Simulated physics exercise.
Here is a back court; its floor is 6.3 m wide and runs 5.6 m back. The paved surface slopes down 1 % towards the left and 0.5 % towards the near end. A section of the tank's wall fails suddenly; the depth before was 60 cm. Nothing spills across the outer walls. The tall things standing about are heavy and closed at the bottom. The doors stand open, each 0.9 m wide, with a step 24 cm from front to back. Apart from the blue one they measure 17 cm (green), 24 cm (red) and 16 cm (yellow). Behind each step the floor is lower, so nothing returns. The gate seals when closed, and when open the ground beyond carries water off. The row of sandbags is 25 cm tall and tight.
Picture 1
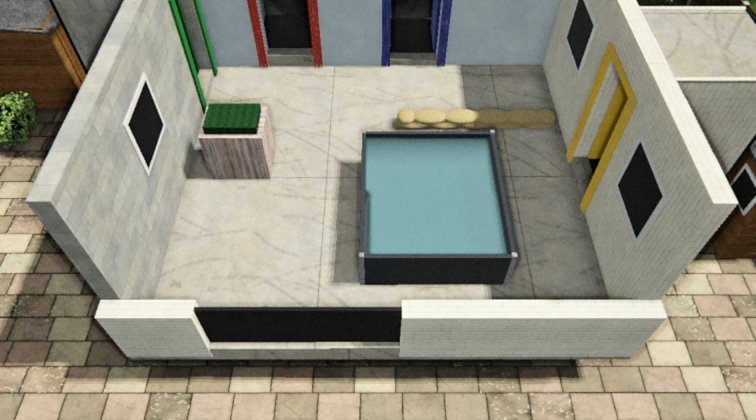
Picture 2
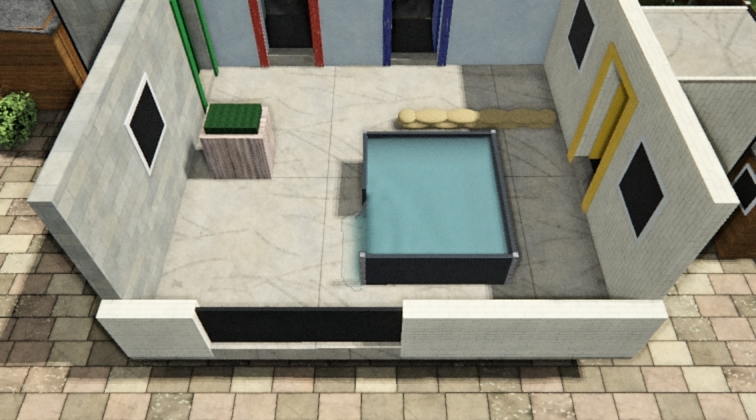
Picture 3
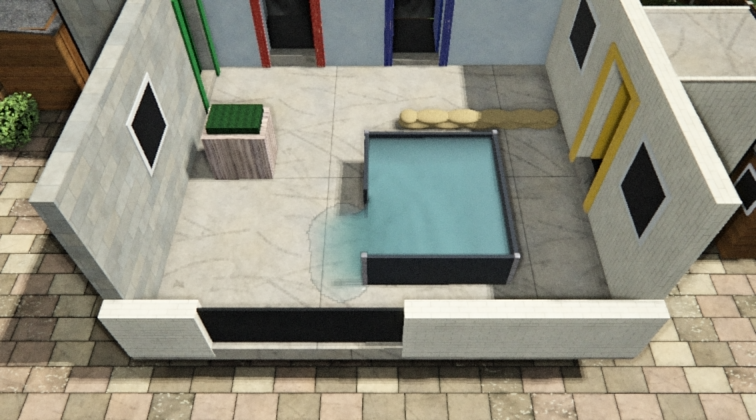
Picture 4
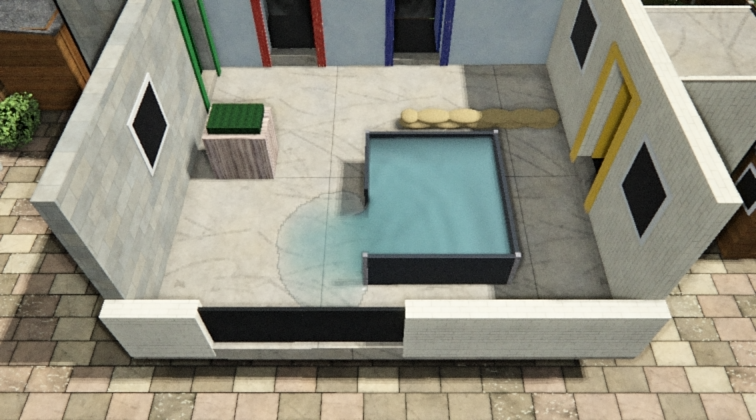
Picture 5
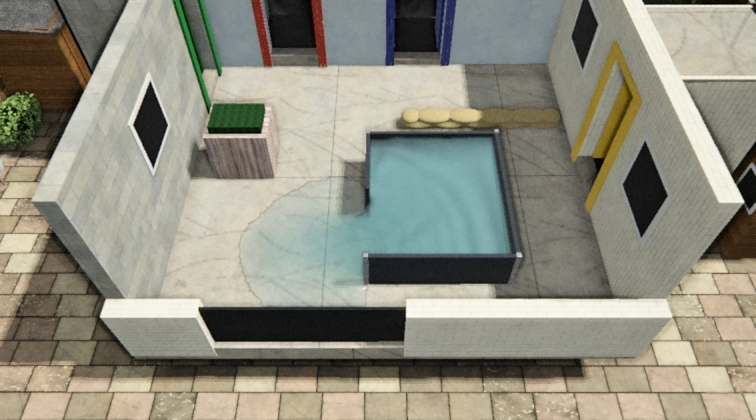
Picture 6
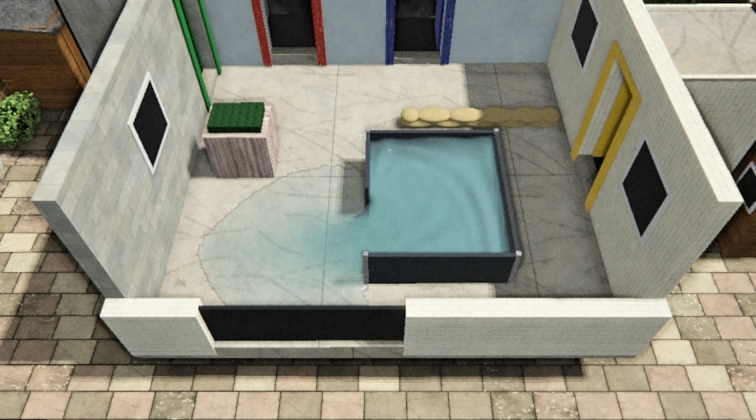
In a walled courtyard, water pours from the tank's left side and spreads leftward across the floor.
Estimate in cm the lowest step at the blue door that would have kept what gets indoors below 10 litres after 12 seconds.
About 6.5 cm.
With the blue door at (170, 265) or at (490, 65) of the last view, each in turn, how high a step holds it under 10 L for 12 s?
About 32 and 8.0 cm.
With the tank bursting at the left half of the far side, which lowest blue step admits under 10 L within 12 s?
About 14.0 cm.
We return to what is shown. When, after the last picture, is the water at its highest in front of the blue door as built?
Near 11.5 s.
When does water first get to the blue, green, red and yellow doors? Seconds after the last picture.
Blue 4.0 s, green 1.6 s, red 2.8 s, yellow 8.0 s.
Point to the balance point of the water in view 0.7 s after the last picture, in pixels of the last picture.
Around (377, 231).
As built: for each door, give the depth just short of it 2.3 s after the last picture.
In cm: Blue 0, green 5, red 0, yellow 0.
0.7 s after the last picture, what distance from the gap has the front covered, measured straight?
Some 3.2 m out.
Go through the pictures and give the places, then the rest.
Still water, 60 cm deep, in the tank at (432, 193); the blue door at (416, 20) is dry, in the first picture.
The gap is at (366, 241), the front 0.3 m out at (348, 259); the back of the tank holds 60 cm, in the second picture.
The front is at (314, 236), 0.8 m from the gap at (367, 241); 1.0 m2 of floor is wet, 60 cm left at the back, in the third picture.
The front is at (283, 236), 1.3 m from the gap at (368, 242); 2.0 m2 of floor is wet, 60 cm left at the back, in the fourth picture.
The gap is at (369, 241), the front 1.8 m out at (245, 252); the back of the tank holds 59 cm, in the fifth picture.
The gap is at (369, 240), the front 2.4 m out at (207, 258); the back of the tank holds 52 cm; the blue door at (420, 18), 4.4 m from the gap, is still 3.4 m from the nearest water, in the sixth picture.
Then, 0.7 s after the last picture water covers 25 % of the floor, deepest (48 cm) near (151, 330); it has not reached the blue door.
Then, 2.3 s after the last picture water covers 35 % of the floor, deepest (34 cm) near (223, 186); it has not reached the blue door.
Then, 11.3 s after the last picture water covers 95 % of the floor, deepest (13 cm) near (151, 330); 11 cm at the blue door, 0 litres in over its 12 cm step.
At the blue door as built, the water peaked near 11 cm, 11.3 s after the last picture.
Run again over the same 12 s with other heights there, 20 litres in over 5.5 cm, 6 litres over 7.5 cm. The limit of 10 litres is kept from about 6.5 cm up.
